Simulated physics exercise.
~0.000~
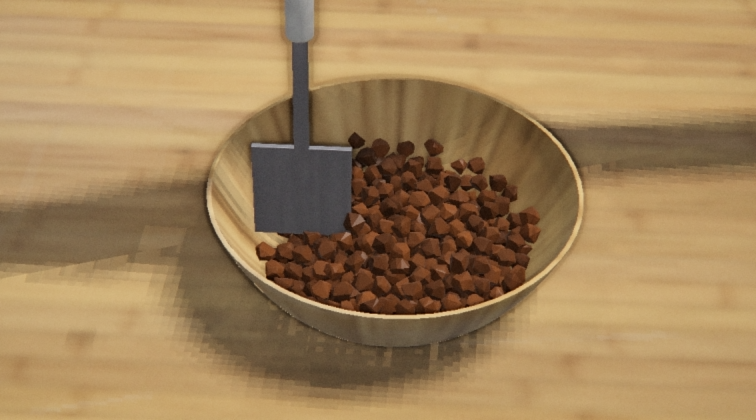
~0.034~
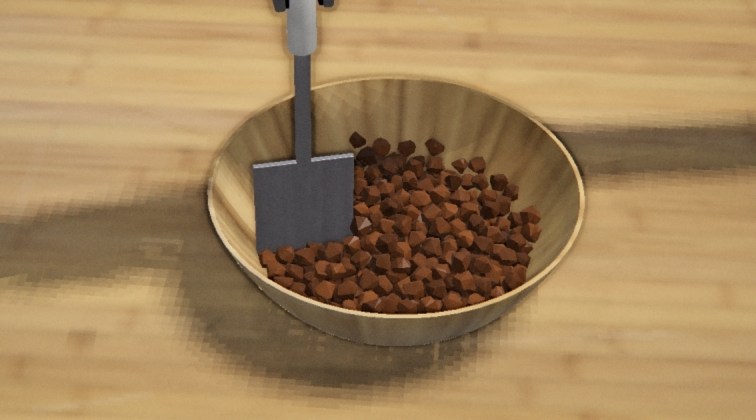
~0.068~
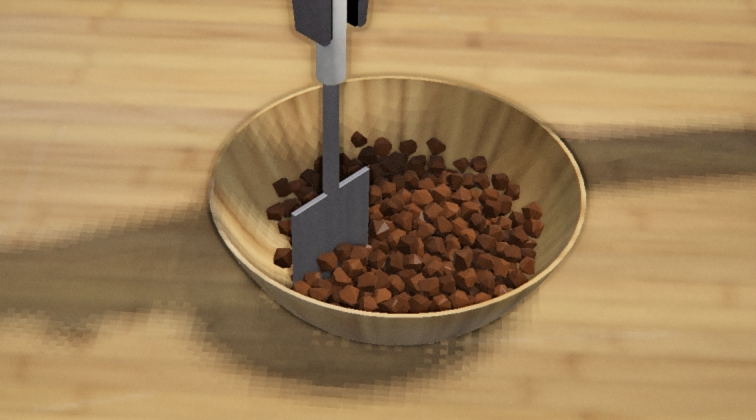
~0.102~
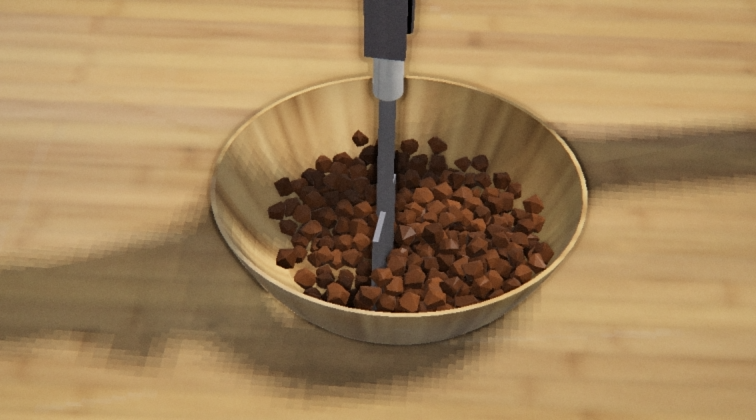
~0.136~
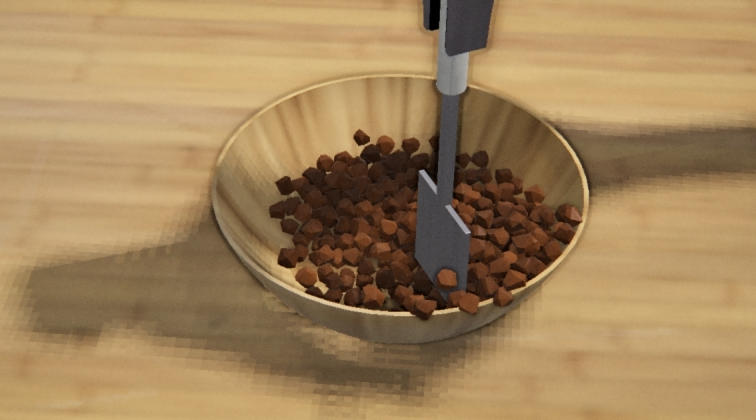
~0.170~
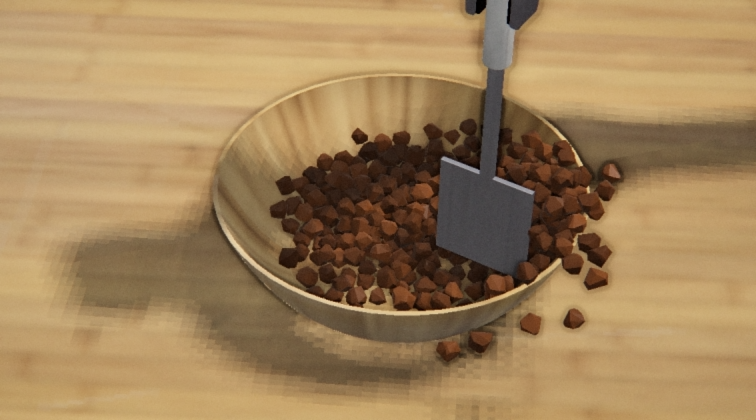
The clip shows a gripper-held gray paddle turning as it sweeps from left to right through reddish-brown pellets in a wooden bowl, pushing them toward the right side until several spill over the rim onto the table.
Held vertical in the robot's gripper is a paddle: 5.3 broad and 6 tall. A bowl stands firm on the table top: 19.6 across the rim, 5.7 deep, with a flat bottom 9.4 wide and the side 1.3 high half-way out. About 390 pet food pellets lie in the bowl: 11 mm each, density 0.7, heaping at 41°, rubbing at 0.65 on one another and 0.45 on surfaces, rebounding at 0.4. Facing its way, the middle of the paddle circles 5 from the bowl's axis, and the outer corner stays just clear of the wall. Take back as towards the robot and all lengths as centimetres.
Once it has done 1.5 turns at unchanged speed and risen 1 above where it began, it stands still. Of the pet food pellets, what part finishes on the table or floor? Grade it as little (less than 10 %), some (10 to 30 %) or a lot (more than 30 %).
Grade: A lot, more than 30 %.
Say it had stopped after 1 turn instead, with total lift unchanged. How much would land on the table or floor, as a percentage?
Close to 35 in a hundred.
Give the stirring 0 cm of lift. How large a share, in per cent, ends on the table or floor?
Estimate: Close to 55 %.
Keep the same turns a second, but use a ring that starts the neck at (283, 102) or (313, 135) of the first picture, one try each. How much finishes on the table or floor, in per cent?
0 and 45 %.
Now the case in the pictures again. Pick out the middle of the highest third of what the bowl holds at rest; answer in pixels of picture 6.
Looks like roughly (404, 252) to me.
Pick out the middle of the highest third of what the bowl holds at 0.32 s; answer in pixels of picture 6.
Around pixel (321, 129).
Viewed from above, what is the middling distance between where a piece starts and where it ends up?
Roughly 11 cm.
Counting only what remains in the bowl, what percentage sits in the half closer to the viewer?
Around 55 percent of it.
By 0.32 s, 299° round, highest piece 11 above the table; 302 in the bowl, 26 on the table or floor, 58 in flight or on the tool.
By 0.46 s, 86° round, highest piece 10 above the table; 248 in the bowl, 113 on the table or floor, 25 in flight or on the tool.
By 0.74 s, 180° round, highest piece 4 above the table; 233 in the bowl, 153 on the table or floor.
By 1.44 s, 180° round, highest piece 4 above the table; 233 in the bowl, 153 on the table or floor.
Final count, 233 in the bowl, 153 on the table or floor. That is 40 % on the table or floor.
